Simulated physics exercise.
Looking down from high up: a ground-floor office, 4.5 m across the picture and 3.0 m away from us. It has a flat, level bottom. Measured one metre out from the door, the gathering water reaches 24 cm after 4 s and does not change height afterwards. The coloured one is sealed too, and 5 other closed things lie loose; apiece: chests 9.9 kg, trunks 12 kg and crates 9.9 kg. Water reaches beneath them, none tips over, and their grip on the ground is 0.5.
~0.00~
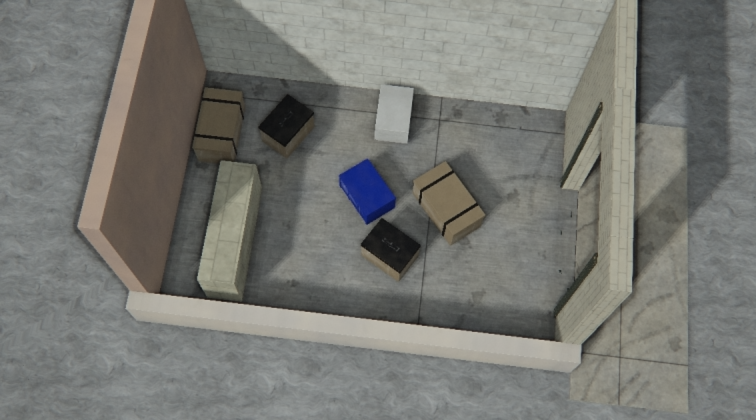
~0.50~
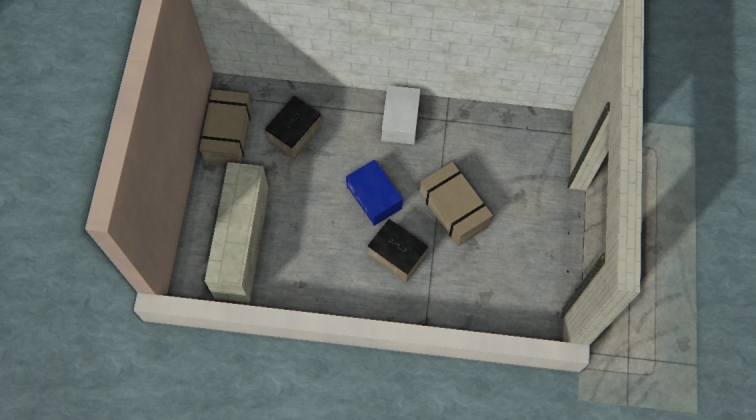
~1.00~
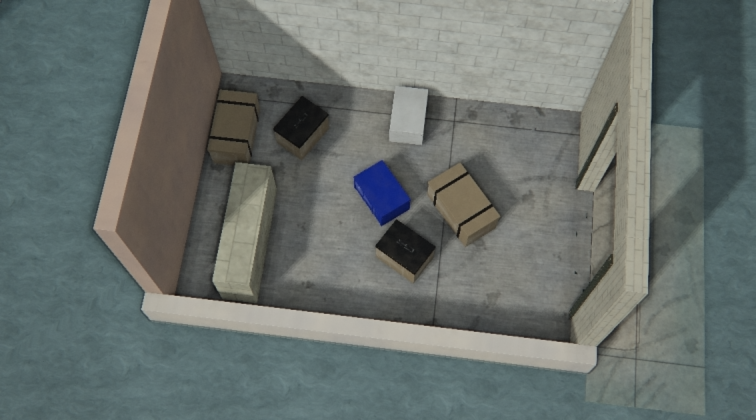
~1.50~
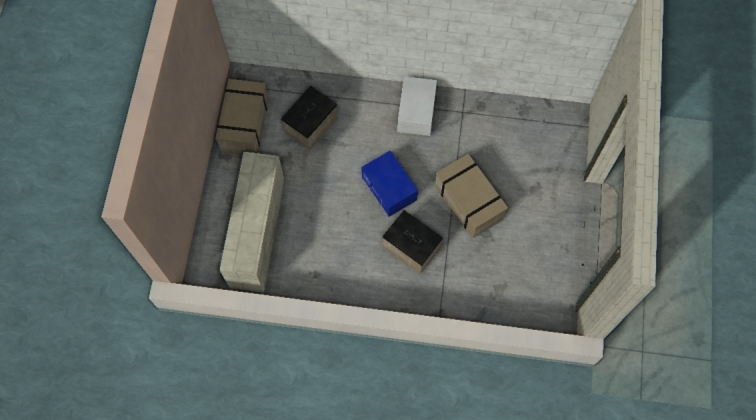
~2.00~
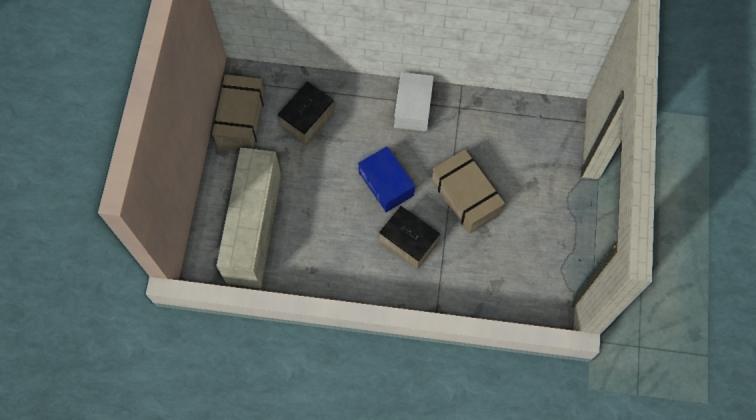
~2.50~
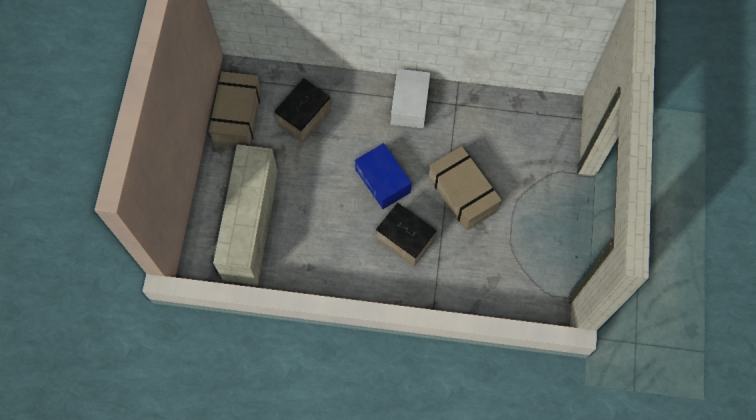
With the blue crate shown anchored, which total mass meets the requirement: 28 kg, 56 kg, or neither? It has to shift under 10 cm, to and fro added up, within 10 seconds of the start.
The answer is only 56 kg.
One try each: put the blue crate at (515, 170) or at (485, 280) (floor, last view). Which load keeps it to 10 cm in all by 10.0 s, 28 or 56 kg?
Well, at the first spot you need the heavier weight, and at the second you need the heavier weight.
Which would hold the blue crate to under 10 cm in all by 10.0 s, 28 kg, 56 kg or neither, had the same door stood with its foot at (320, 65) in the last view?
Under that setup, the heavy option is needed.
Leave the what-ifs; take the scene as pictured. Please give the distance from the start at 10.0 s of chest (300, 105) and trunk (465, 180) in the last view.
Shifts: 40 cm / 250 cm.
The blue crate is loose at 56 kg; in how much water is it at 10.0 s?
Depth: Approx. 15 cm.
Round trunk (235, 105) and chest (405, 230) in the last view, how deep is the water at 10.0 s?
19 and 15 cm.
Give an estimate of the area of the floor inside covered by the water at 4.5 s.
Roughly 6.5 m2.
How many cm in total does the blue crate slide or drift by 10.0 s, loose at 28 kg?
Some 80 centimetres of travel in total.
After 3.5 s the blue crate would be 0 cm from its start with 28 kg and 0 cm from its start with 56 kg; 0 cm of water round it then.
After 4.5 s the blue crate would be 1 cm from its start with 28 kg and 0 cm from its start with 56 kg; 5 cm of water round it then.
After 7.0 s the blue crate would be 17 cm from its start with 28 kg and 0 cm from its start with 56 kg; 8 cm of water round it then.
After 10.0 s the blue crate would be 74 cm from its start with 28 kg and 0 cm from its start with 56 kg; 15 cm of water round it then.
